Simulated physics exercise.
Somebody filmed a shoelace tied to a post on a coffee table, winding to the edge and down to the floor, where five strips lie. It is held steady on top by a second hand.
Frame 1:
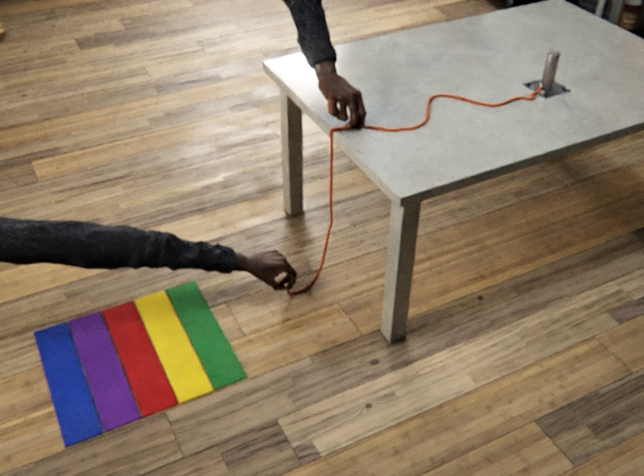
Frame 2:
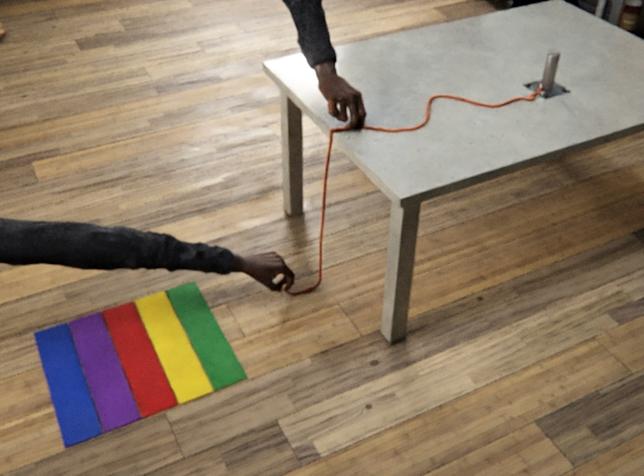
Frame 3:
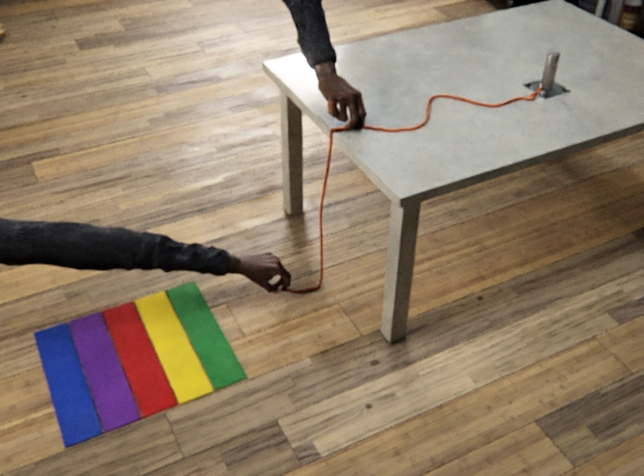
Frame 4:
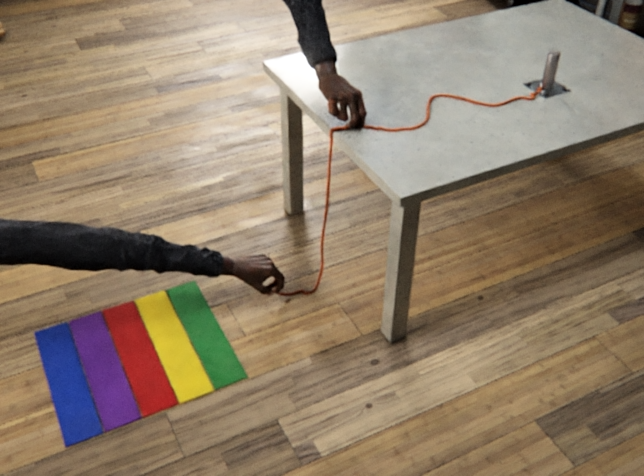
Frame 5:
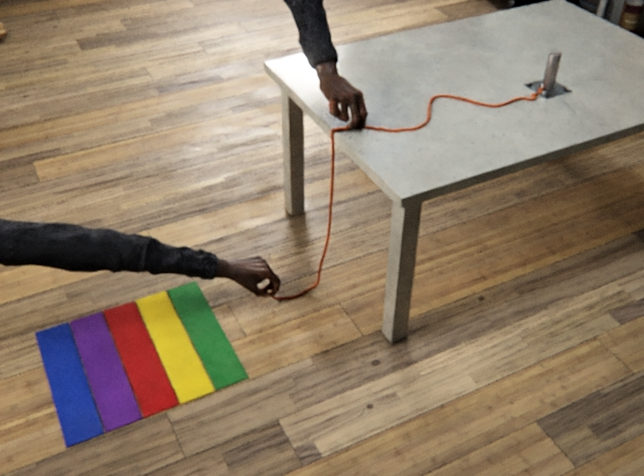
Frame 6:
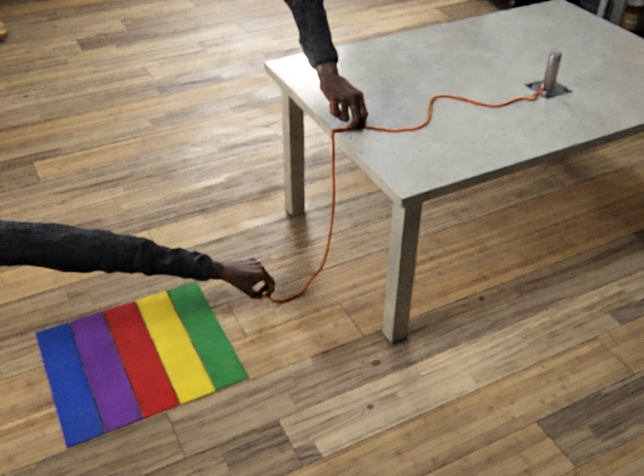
A hand slowly draws the low end of an orange cord slightly left above the floor.
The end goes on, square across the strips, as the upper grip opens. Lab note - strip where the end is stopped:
Purple strip.
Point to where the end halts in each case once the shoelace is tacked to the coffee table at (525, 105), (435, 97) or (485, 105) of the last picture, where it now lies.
Result per try (px, approx.): (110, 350); (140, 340); (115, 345).
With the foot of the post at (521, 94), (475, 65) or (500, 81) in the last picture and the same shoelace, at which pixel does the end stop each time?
About (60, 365), then (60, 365), then (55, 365).
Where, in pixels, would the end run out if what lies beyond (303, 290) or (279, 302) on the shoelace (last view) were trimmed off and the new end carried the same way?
Roughly (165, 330), then roughly (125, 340).
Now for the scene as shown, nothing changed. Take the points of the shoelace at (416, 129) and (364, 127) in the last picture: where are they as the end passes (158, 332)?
The first lands at (358, 128), while the second lands at (329, 164).
A little later, end near (158, 332); over yellow.
Next, end near (121, 344); over red.
When it is tight, end near (99, 352); over purple. It gets as far as the purple strip.
